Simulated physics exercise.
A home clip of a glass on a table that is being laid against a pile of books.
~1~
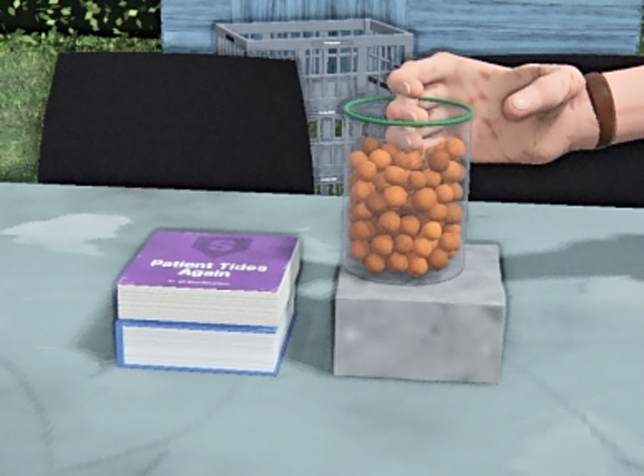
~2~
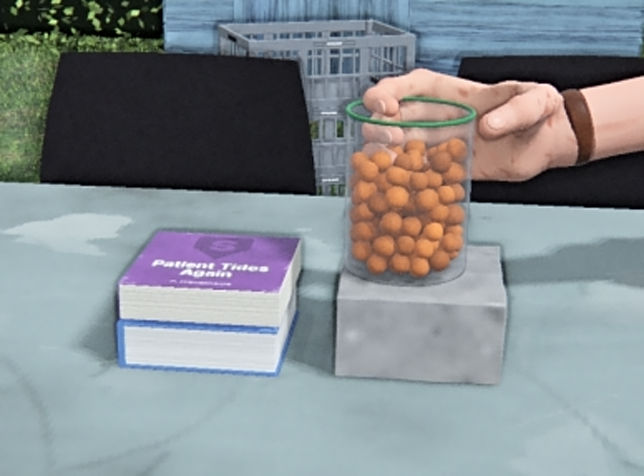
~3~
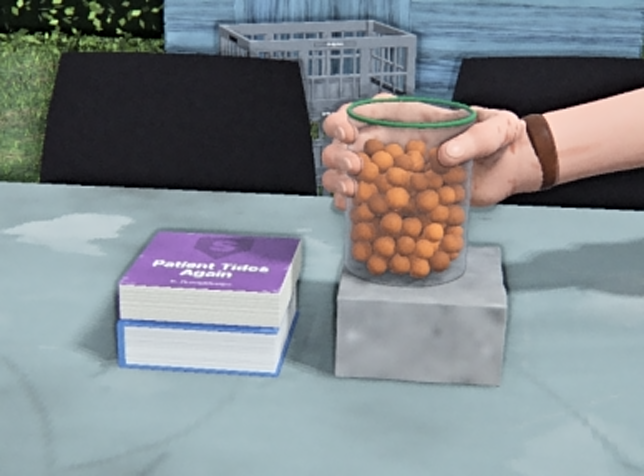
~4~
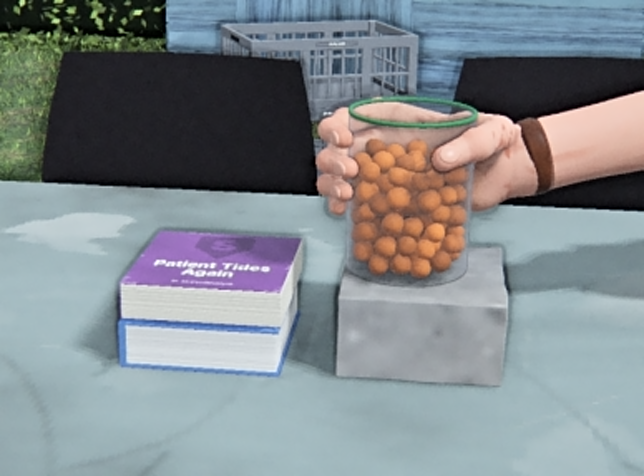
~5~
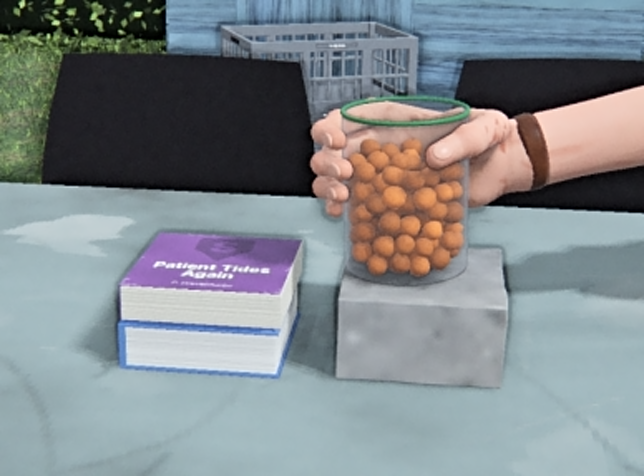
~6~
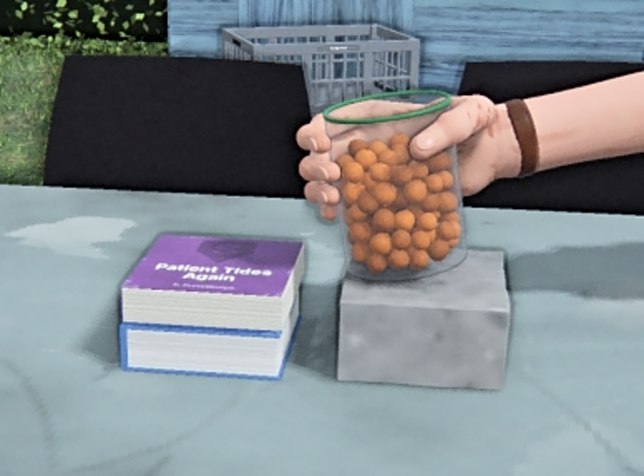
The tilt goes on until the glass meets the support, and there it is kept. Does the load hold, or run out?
Once it rests there, the filling spills over the rim.
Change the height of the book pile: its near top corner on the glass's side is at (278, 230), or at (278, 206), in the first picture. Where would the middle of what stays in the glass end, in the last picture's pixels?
At about (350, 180), and at (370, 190).
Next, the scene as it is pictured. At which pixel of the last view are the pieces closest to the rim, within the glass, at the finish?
Near (189, 238).
Then, 0.65 s past the last view, the glass leans 50°; everything is still inside.
Then, 1.21 s past the last view, the glass leans 86°; everything is still inside.
Then, 1.70 s past the last view, the glass rests on the book pile at 92°; a small part of the coated peanuts out of it.
Finally, the glass rests on the book pile at 92°; a small part of the coated peanuts out of it.
